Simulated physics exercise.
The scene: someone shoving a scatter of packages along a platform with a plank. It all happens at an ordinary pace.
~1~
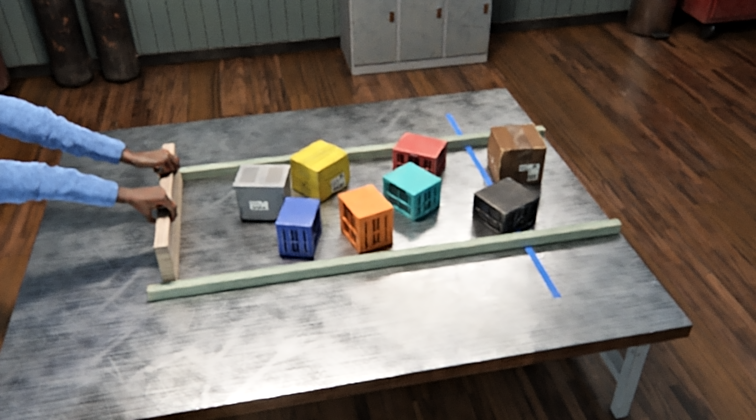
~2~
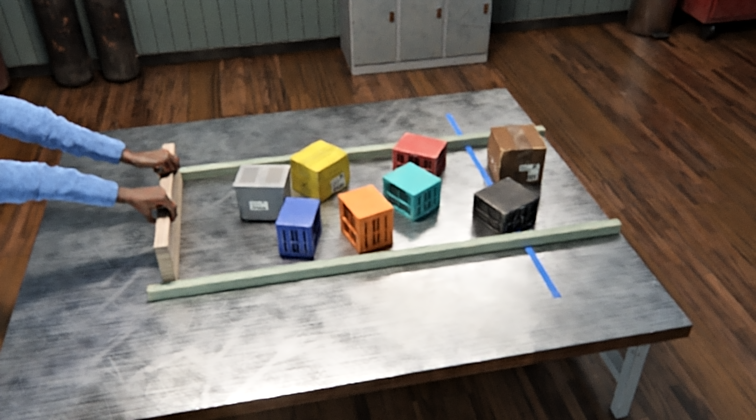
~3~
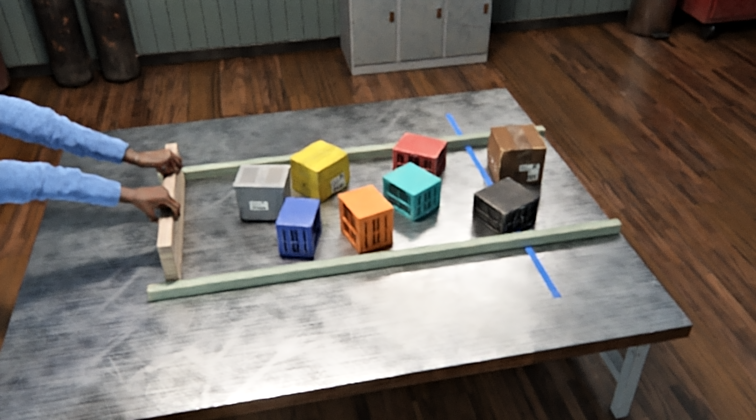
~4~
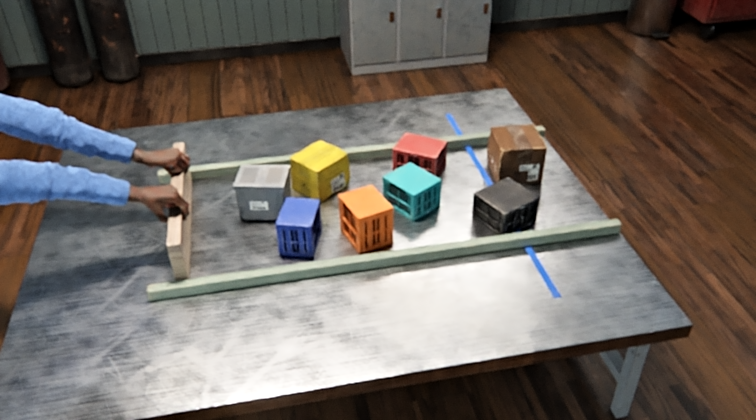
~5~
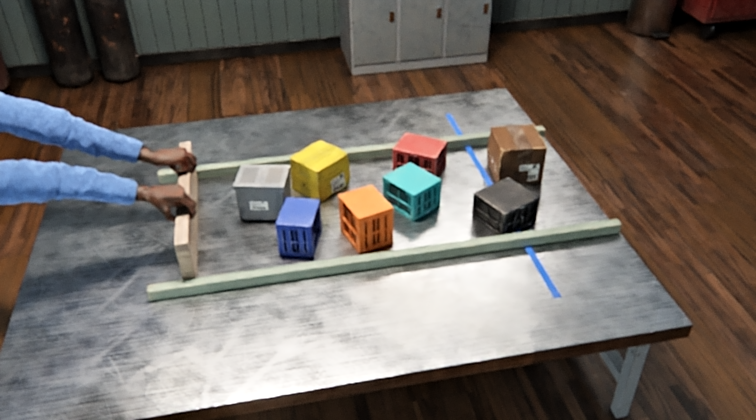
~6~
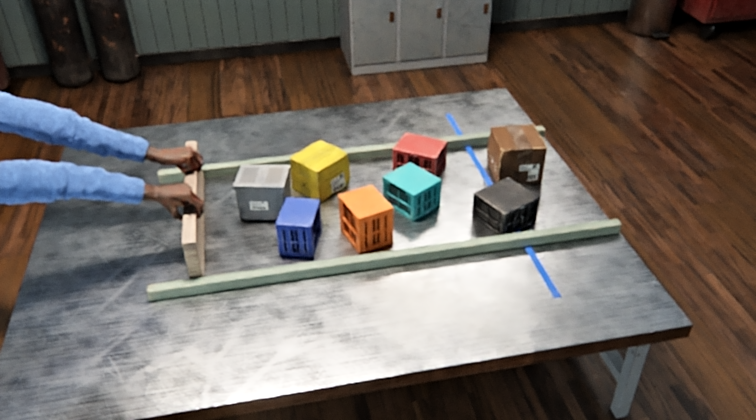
Two dark hands in blue sleeves, reaching in from the left, hold a pale wooden plank upright on a scuffed grey metal table, viewed from above in a wood-floored room with grey lockers. Between two pale green rails sit grey, yellow, blue, orange, teal, red, black and brown boxes and crates, with blue tape at right. The plank, at first nearly still, slides slightly rightward toward the unmoving boxes, while the camera stays fixed.
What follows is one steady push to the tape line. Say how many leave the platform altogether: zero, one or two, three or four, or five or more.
The number that fall off is one or two.
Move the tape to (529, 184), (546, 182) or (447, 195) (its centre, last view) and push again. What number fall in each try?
The counts: 4, 5 and 0.
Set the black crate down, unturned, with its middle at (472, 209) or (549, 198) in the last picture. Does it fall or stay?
Place by place, it is kept; survives.
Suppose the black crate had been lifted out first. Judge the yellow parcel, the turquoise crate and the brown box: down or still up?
The yellow parcel is kept, the turquoise crate is kept, the brown box is lost.
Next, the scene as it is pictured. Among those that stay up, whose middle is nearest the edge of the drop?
It is the black crate.
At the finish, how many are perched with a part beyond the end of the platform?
Overhanging: 2.
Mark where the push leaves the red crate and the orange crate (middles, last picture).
The red crate at (530, 137), the orange crate at (562, 197).
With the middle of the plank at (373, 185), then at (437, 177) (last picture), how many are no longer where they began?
First 6, then 8.
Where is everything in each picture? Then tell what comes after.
The first picture shows brown box (516, 154); black crate (505, 207); red crate (420, 157); plank (170, 210); tape (493, 189).
The second picture shows black crate (505, 207); yellow parcel (320, 171).
The third picture shows red crate (420, 157); orange crate (366, 219).
The fourth picture shows brown box (516, 154); plank (181, 209).
The fifth picture shows black crate (505, 207); blue crate (300, 227).
The sixth picture shows brown box (516, 154); black crate (505, 207); red crate (420, 157); plank (194, 207); tape (493, 189).
Soon after, none off yet; brown box at rest near (516, 154); black crate at rest near (505, 207); red crate at rest near (420, 157).
By the end, the number that fall off is one or two; fallen, brown box.
